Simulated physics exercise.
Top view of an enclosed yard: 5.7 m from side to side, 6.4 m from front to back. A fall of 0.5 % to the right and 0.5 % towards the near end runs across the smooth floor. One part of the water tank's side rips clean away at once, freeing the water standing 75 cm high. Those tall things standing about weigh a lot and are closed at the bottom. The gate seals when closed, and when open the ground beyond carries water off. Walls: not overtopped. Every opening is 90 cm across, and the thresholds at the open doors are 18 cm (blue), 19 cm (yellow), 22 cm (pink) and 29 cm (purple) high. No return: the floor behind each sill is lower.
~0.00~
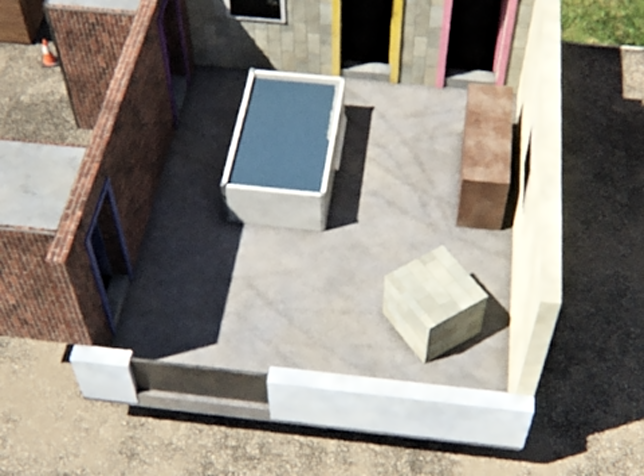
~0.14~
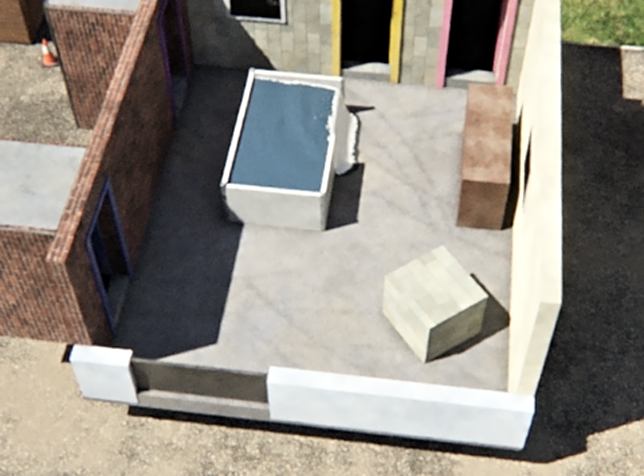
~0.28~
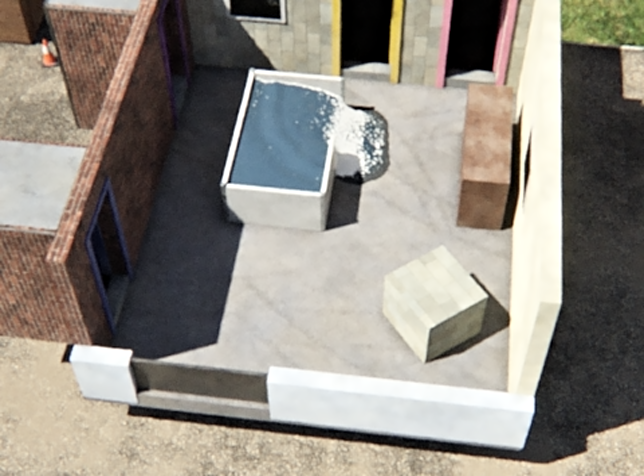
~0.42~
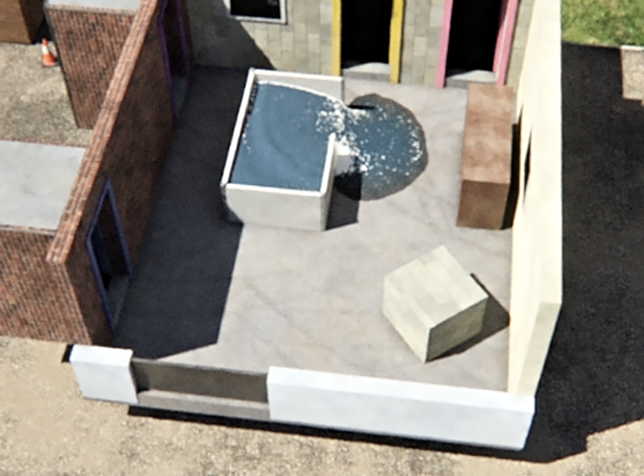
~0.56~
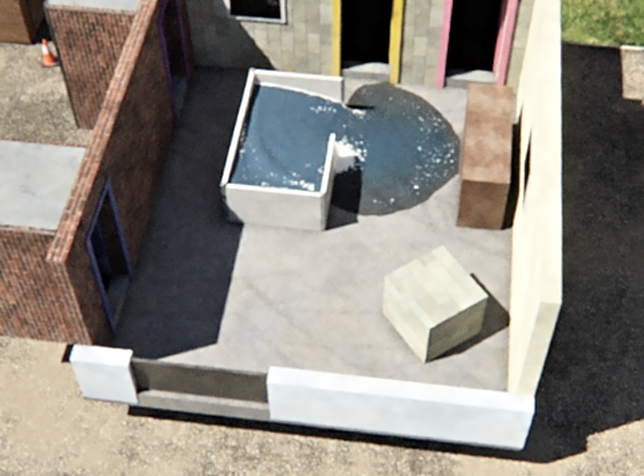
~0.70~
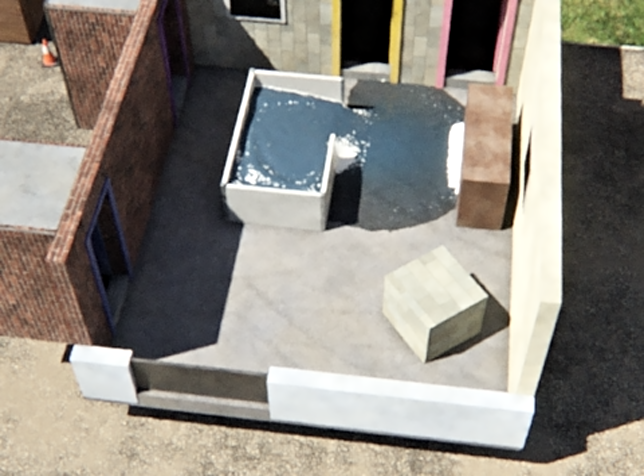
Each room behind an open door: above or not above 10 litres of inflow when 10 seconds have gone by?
Result: Blue door: Below the cap; yellow door: Below the cap; pink door: Above the cap; purple door: Below the cap.
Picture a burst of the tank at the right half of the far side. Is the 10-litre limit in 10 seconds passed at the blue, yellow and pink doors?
Blue falls short; yellow exceeds; pink falls short.
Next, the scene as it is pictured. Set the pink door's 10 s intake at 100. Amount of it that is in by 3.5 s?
About 90 per cent.
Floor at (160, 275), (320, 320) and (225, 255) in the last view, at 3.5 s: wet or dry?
Listed in sequence, the spots are bone dry, drenched and bone dry.
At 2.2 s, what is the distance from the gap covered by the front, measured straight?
That works out near 5.0 m.
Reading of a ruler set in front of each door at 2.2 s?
Depths in centimetres - blue: 0, yellow: 6, pink: 38, purple: 0.
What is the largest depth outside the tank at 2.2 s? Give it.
Max around 50 cm.
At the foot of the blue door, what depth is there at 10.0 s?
10.0 cm.
After 1.4 s water covers 25 % of the floor and is deepest (52 cm) near (512, 96); blue door not reached, yellow door 6 cm at the sill, 0 L in, pink door 28 cm at the sill, 0 L in, purple door not reached.
After 2.2 s water covers 30 % of the floor and is deepest (50 cm) near (512, 96); blue door not reached, yellow door 6 cm at the sill, 0 L in, pink door 38 cm at the sill, 37 L in, purple door not reached.
After 3.5 s water covers 55 % of the floor and is deepest (30 cm) near (500, 133); blue door not reached, yellow door 11 cm at the sill, 0 L in, pink door 27 cm at the sill, 112 L in, purple door not reached.
After 6.0 s water covers 85 % of the floor and is deepest (18 cm) near (193, 75); blue door 8 cm at the sill, 0 L in, yellow door 11 cm at the sill, 0 L in, pink door 14 cm at the sill, 121 L in, purple door 12 cm at the sill, 0 L in.
After 10.0 s water covers 100 % of the floor and is deepest (16 cm) near (148, 226); blue door 10 cm at the sill, 0 L in, yellow door 6 cm at the sill, 0 L in, pink door 7 cm at the sill, 121 L in, purple door 6 cm at the sill, 0 L in.
